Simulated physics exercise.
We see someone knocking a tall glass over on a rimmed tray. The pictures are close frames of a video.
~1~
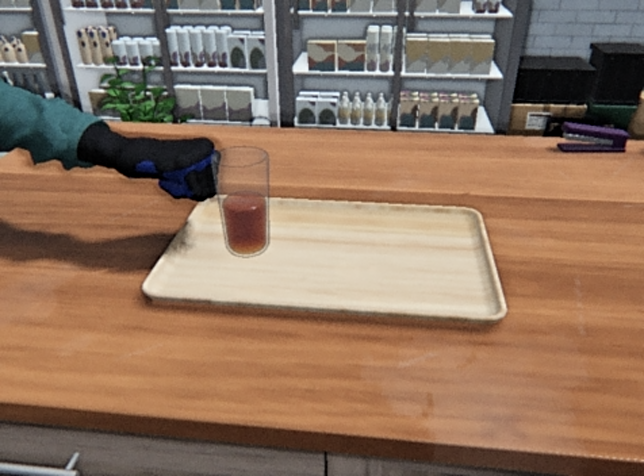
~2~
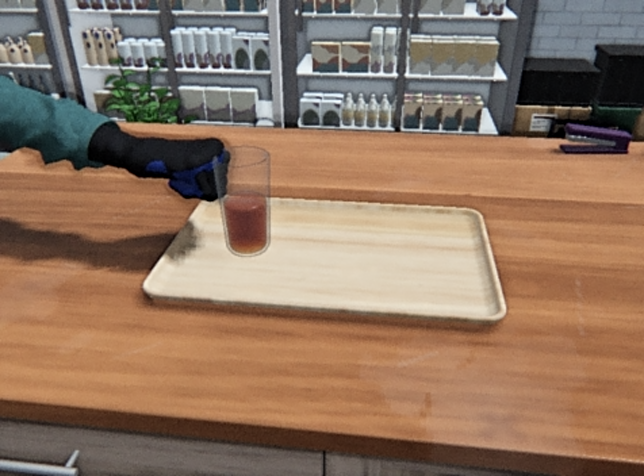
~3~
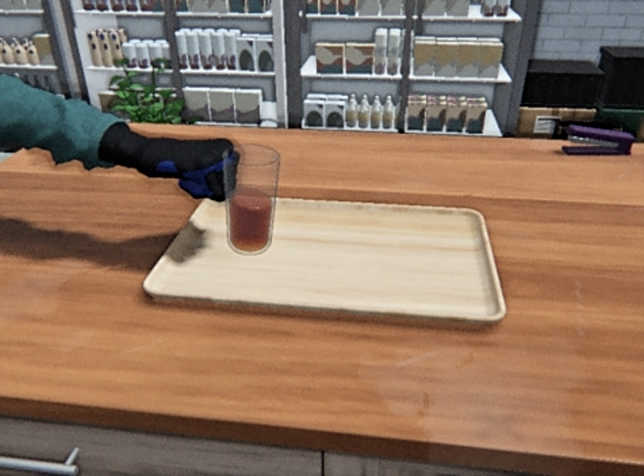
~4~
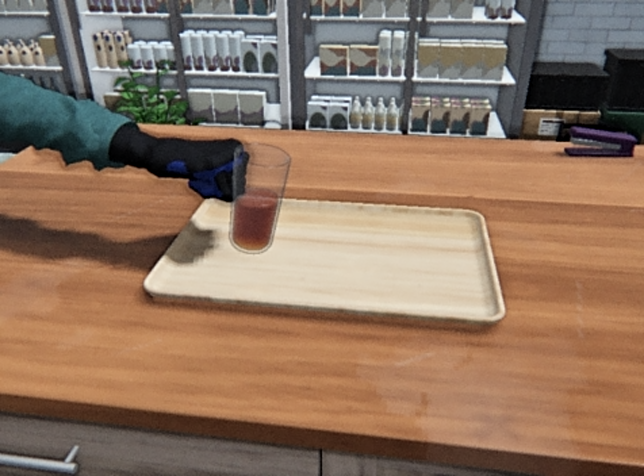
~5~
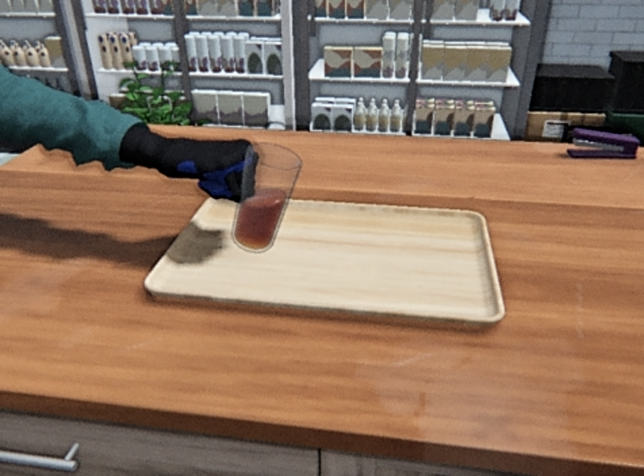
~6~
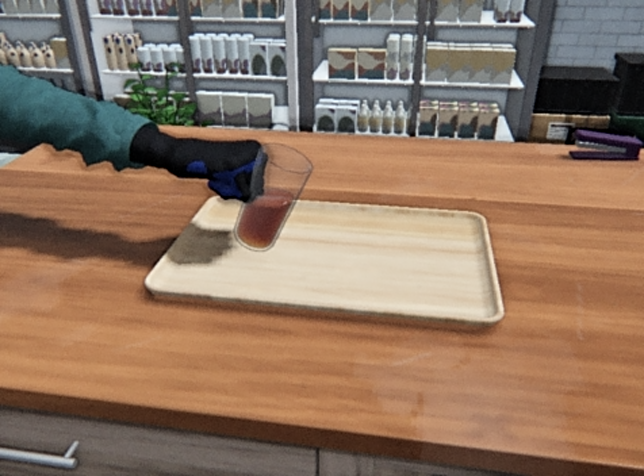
The video shows a dark-gloved hand at the upper side of a tall clear glass of reddish tea on a rimmed wooden tray; the glass stands upright at first, then leans gradually rightward as the hand moves right with it.
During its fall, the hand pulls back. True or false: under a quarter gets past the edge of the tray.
False.
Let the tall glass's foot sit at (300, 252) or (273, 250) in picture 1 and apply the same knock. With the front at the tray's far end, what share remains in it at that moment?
It would be around 75 per cent, and then around 70 per cent.
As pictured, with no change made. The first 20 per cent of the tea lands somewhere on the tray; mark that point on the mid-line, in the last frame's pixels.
I'd mark it somewhere roughly at pixel (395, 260).
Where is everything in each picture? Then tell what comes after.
In the first frame, it leans 0°; its right rim is at (266, 159); the tea meets the walls at (224, 197) and (266, 199); the tray's far rim is at (490, 256); the tray is clear ahead.
In the second frame, it leans 0°; its right rim is at (267, 159); the tea meets the walls at (225, 197) and (267, 199).
In the third frame, it leans 6°; its right rim is at (278, 160); the tea meets the walls at (231, 190) and (273, 200).
In the fourth frame, it leans 11°; its right rim is at (289, 162); the tea meets the walls at (236, 194) and (279, 197).
In the fifth frame, it leans 17°; its right rim is at (300, 166); the tea meets the walls at (242, 197) and (288, 195).
In the sixth frame, it leans 23°; its right rim is at (311, 170); the tea meets the walls at (247, 196) and (295, 196).
A moment on, the tall glass is falling and 100 per cent is in the glass, 0 on the tray and 0 above or beyond its rim.
Next, the tall glass lies on its side and 91 per cent is in the glass, 2 on the tray and 7 above or beyond its rim.
Then the tall glass lies on its side and 53 per cent is in the glass, 39 on the tray and 8 above or beyond its rim.
Later the tall glass lies on its side and 28 per cent is in the glass, 34 on the tray and 38 above or beyond its rim.
At rest 62 per cent is held by tray and glass, 38 is off the tray.
